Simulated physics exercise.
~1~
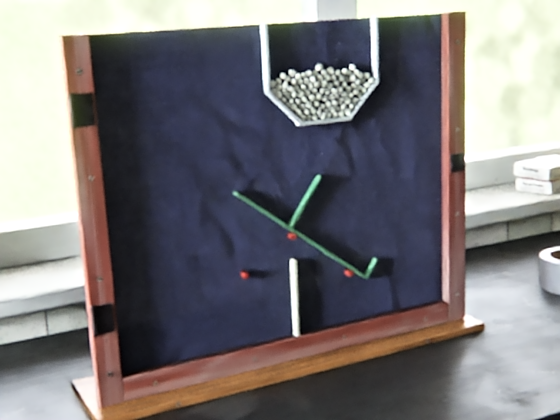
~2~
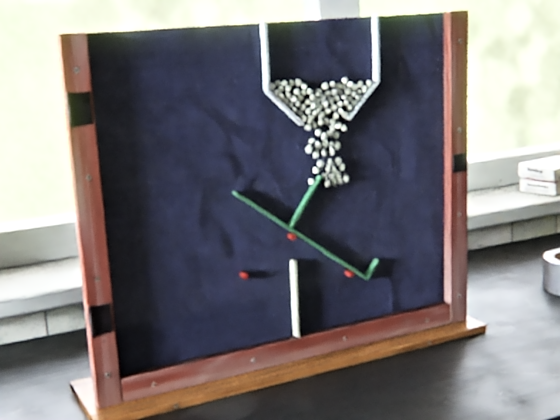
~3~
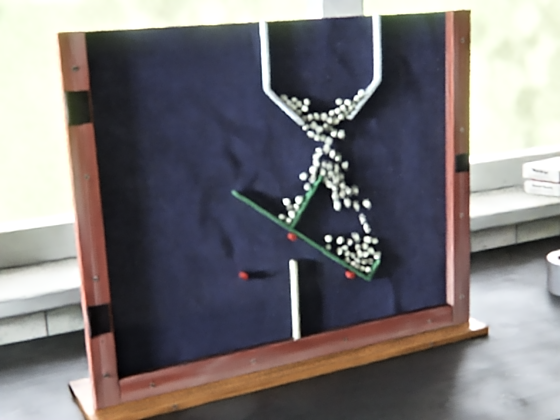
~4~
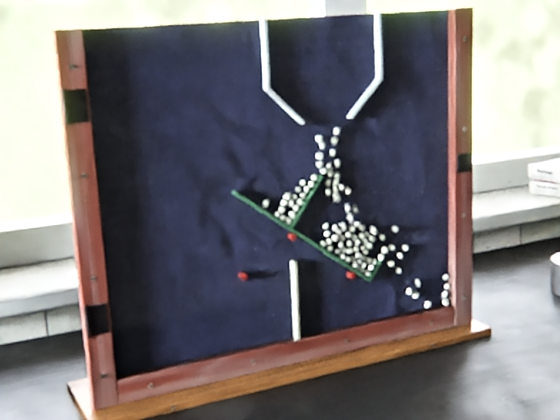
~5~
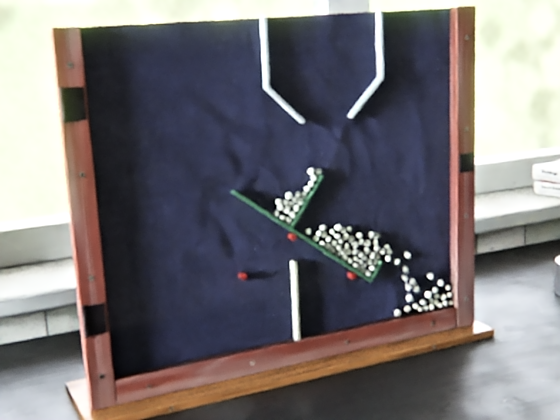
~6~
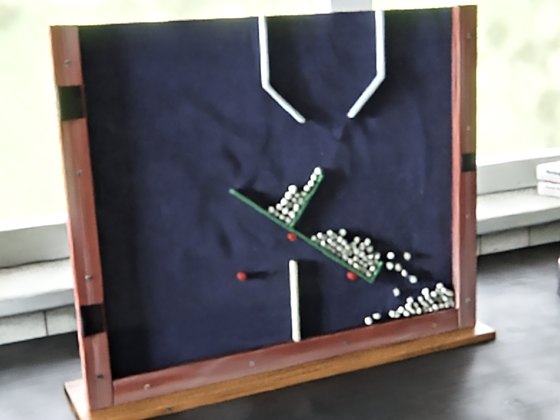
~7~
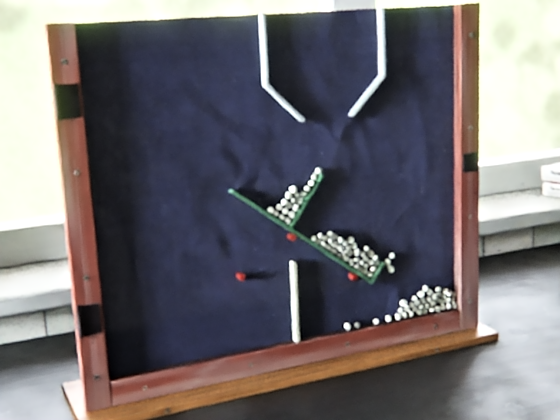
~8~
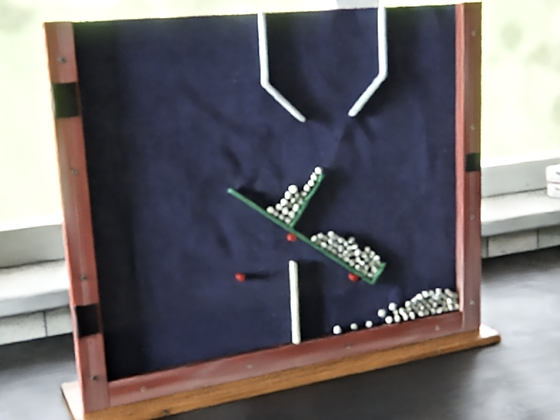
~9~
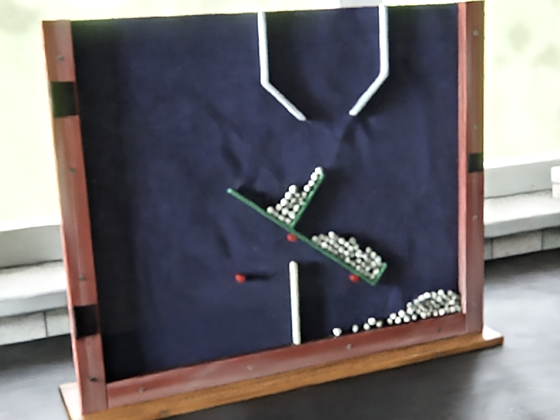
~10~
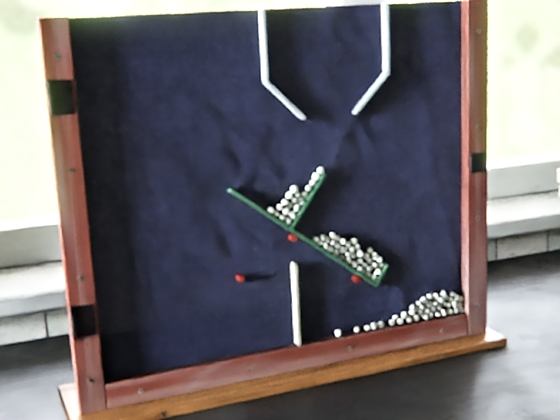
The video shows small round white pellets draining from a hopper onto a tilted green tray in an upright framed case, some spilling off its lower right end into the right bin, until everything settles with the larger share still on the tray and the left bin empty.
